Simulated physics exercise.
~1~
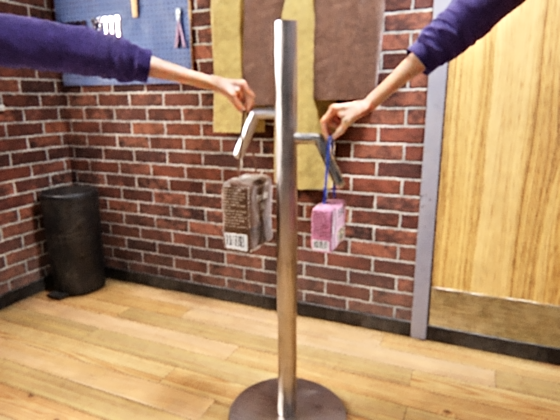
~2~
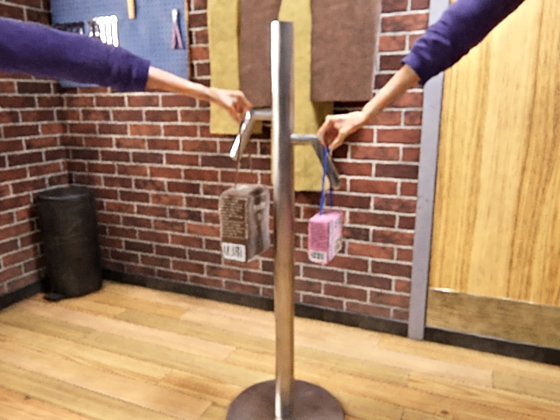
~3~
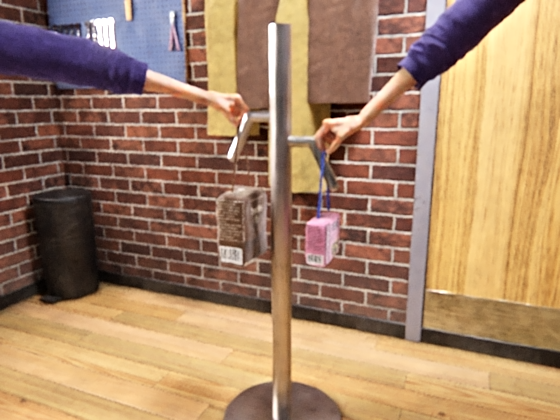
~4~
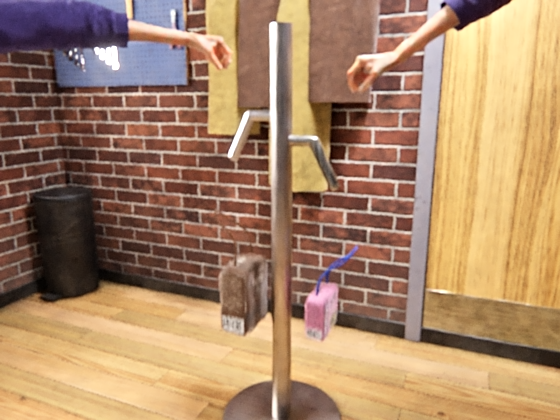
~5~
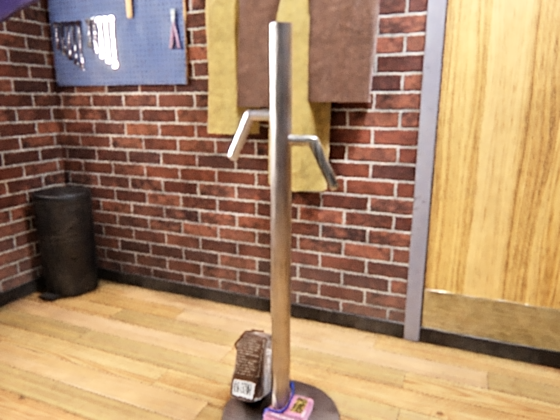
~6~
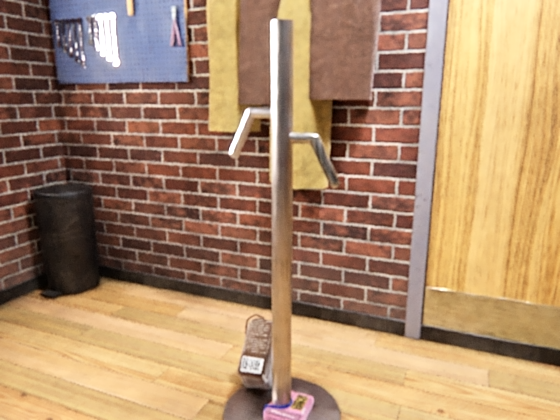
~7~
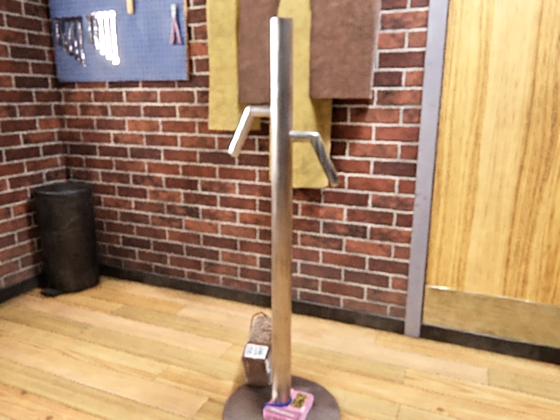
A metal post with two downward-slanting pegs stands on a round base on a wooden floor, viewed by a slightly swaying camera in a brick-walled room. Two purple-sleeved arms reach in from either side, holding a brown sack by its loop at the left peg and a pink pouch by its blue loop at the right. They lower the bags slightly, then let go and draw back. Both bags drop from the pegs. The pink pouch lands on its side on the base, while the brown sack leans, then tips over and rests beside the post, leaving both pegs empty.
